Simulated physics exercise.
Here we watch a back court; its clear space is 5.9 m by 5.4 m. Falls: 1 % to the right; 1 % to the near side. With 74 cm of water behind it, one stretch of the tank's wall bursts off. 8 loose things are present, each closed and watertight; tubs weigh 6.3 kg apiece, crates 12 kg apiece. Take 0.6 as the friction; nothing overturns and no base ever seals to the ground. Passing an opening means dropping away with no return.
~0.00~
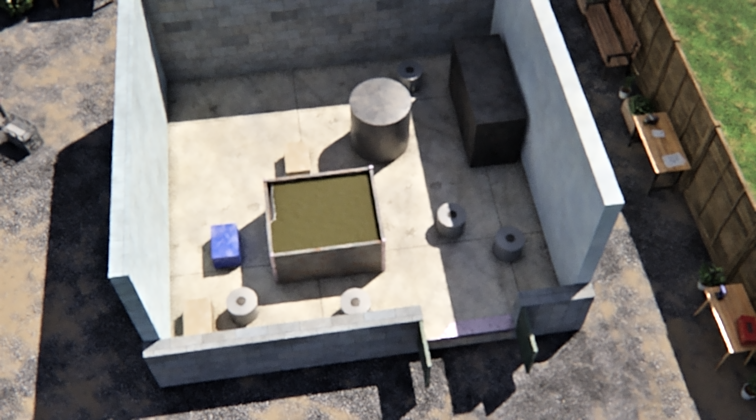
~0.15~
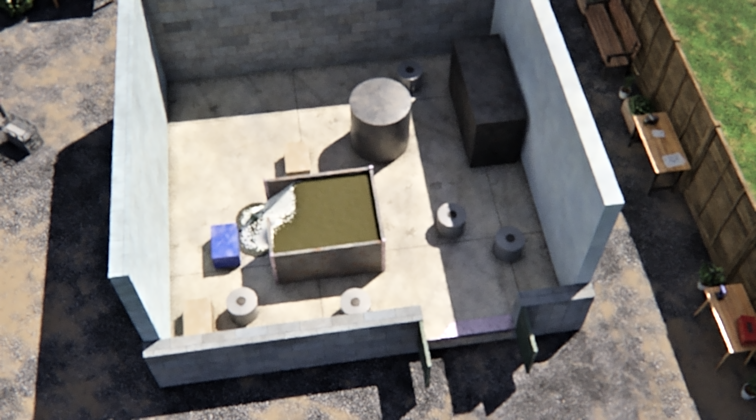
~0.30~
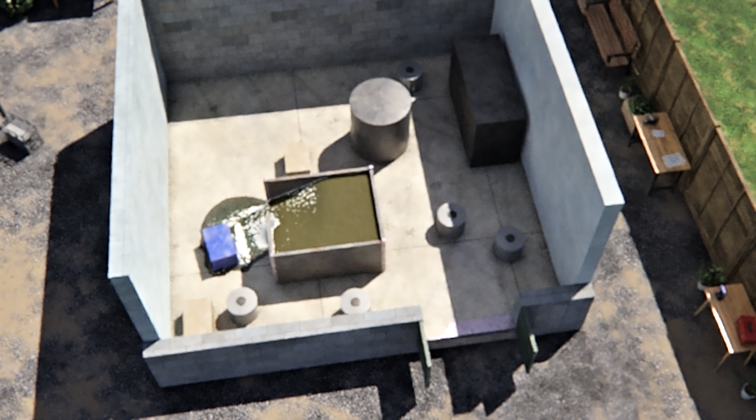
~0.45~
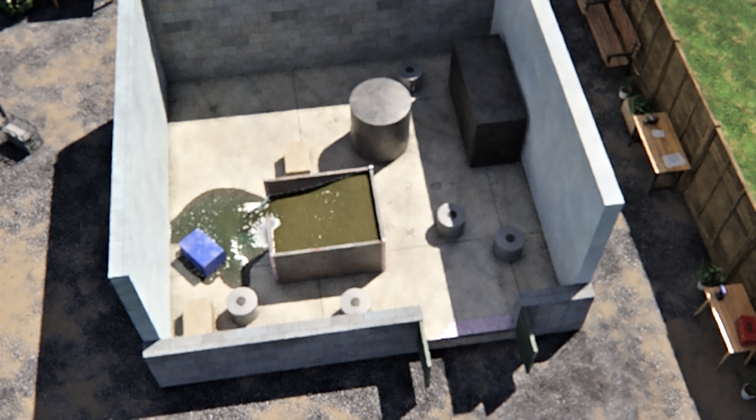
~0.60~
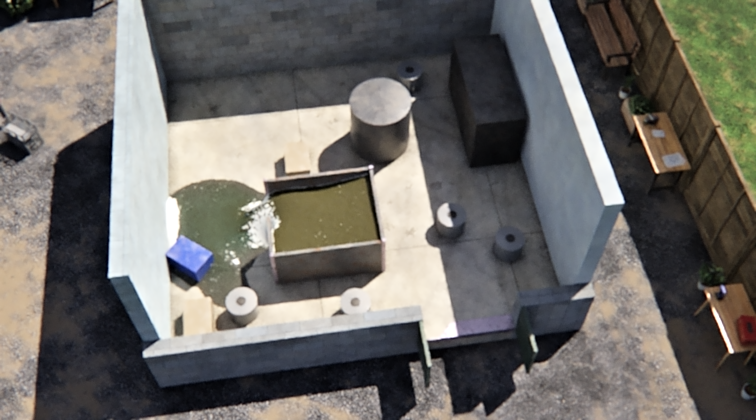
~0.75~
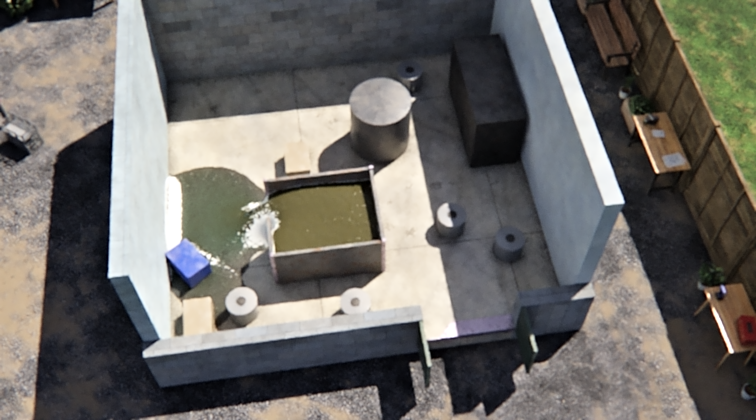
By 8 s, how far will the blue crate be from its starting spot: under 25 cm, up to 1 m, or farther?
Farther than 1 m.
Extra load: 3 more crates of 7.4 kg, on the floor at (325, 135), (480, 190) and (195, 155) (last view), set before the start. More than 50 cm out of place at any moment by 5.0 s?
Within it, within it, beyond it.
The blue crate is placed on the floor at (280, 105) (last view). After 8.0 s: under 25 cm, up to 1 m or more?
Outcome: It is taken a long way.
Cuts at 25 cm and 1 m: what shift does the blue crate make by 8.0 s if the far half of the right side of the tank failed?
What happens next is that the blue crate does not really budge.
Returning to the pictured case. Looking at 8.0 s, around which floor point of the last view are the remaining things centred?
Close to (459, 202).
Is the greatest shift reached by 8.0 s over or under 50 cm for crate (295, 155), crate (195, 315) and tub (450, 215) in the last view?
In sequence - stayed below the line; crossed the line; stayed below the line.
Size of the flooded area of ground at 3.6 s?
18 m2.
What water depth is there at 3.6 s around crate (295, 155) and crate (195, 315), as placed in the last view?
0 and 6 cm.
After 1.6 s the blue crate is near (185, 289), 1.0 m from its start, afloat; 0 of 8 are out; 1 afloat.
After 3.6 s the blue crate is near (296, 290), 1.4 m from its start, afloat; 0 of 8 are out; 3 afloat.
After 5.6 s the blue crate is near (493, 286), 4.1 m from its start, afloat; 0 of 8 are out; 5 afloat.
After 8.0 s the blue crate is near (502, 293), 4.3 m from its start, afloat; 0 of 8 are out; 7 afloat.
